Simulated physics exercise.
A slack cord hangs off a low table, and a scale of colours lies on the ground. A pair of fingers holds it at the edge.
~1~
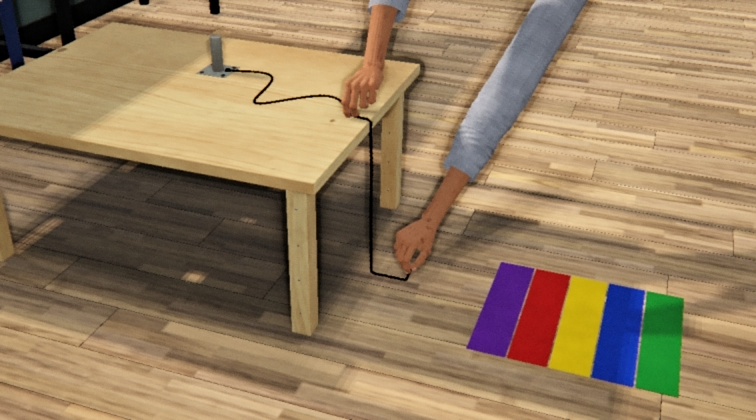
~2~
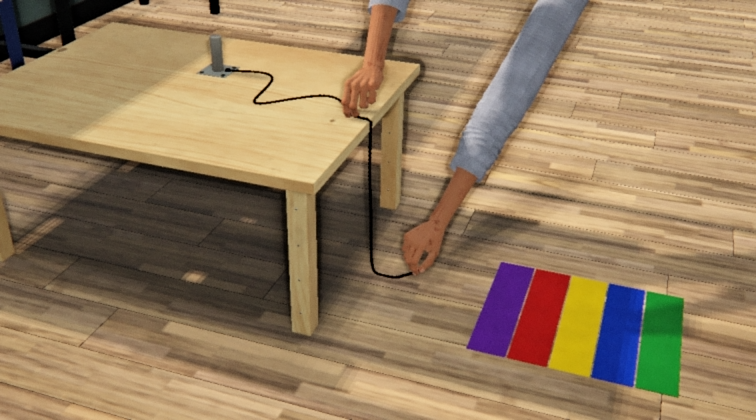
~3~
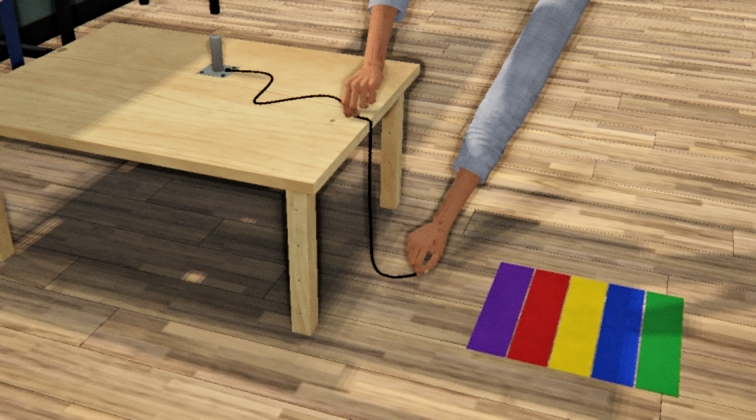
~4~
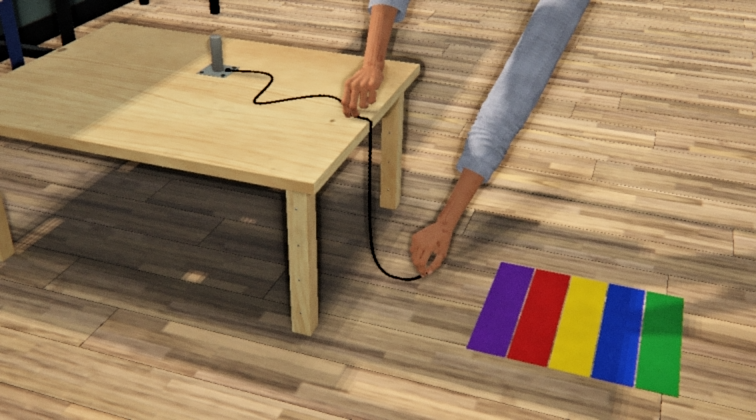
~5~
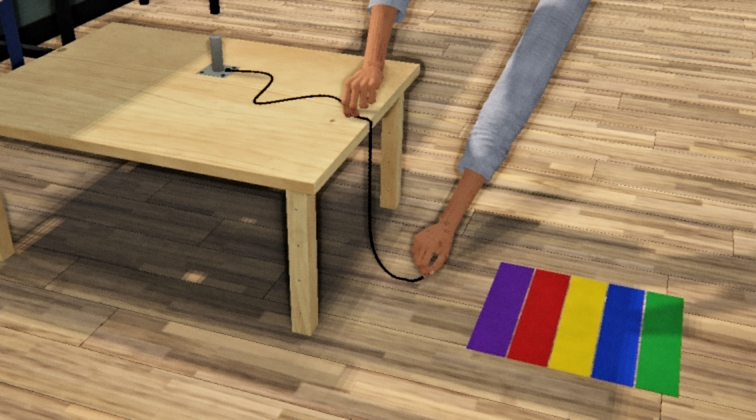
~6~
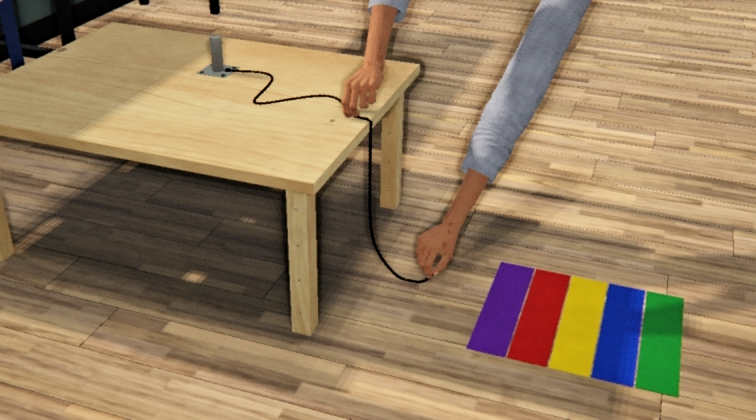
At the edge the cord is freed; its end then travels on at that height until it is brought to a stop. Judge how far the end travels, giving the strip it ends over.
It ends over the blue strip.
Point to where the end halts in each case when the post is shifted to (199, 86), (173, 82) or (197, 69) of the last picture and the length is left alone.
Around (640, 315), then (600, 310), then (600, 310).
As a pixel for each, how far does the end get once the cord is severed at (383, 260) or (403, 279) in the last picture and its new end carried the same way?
Near (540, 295) and (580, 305).
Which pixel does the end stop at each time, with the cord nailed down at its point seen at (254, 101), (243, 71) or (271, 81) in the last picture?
First (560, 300), next (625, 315), last (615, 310).
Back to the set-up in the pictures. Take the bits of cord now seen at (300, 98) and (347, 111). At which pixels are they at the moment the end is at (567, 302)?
Approx. (358, 111); approx. (387, 169).
Soon after, end near (567, 302); over yellow.
Then, end near (606, 310); over blue.
At full stretch, end near (630, 315); over blue. The blue one.
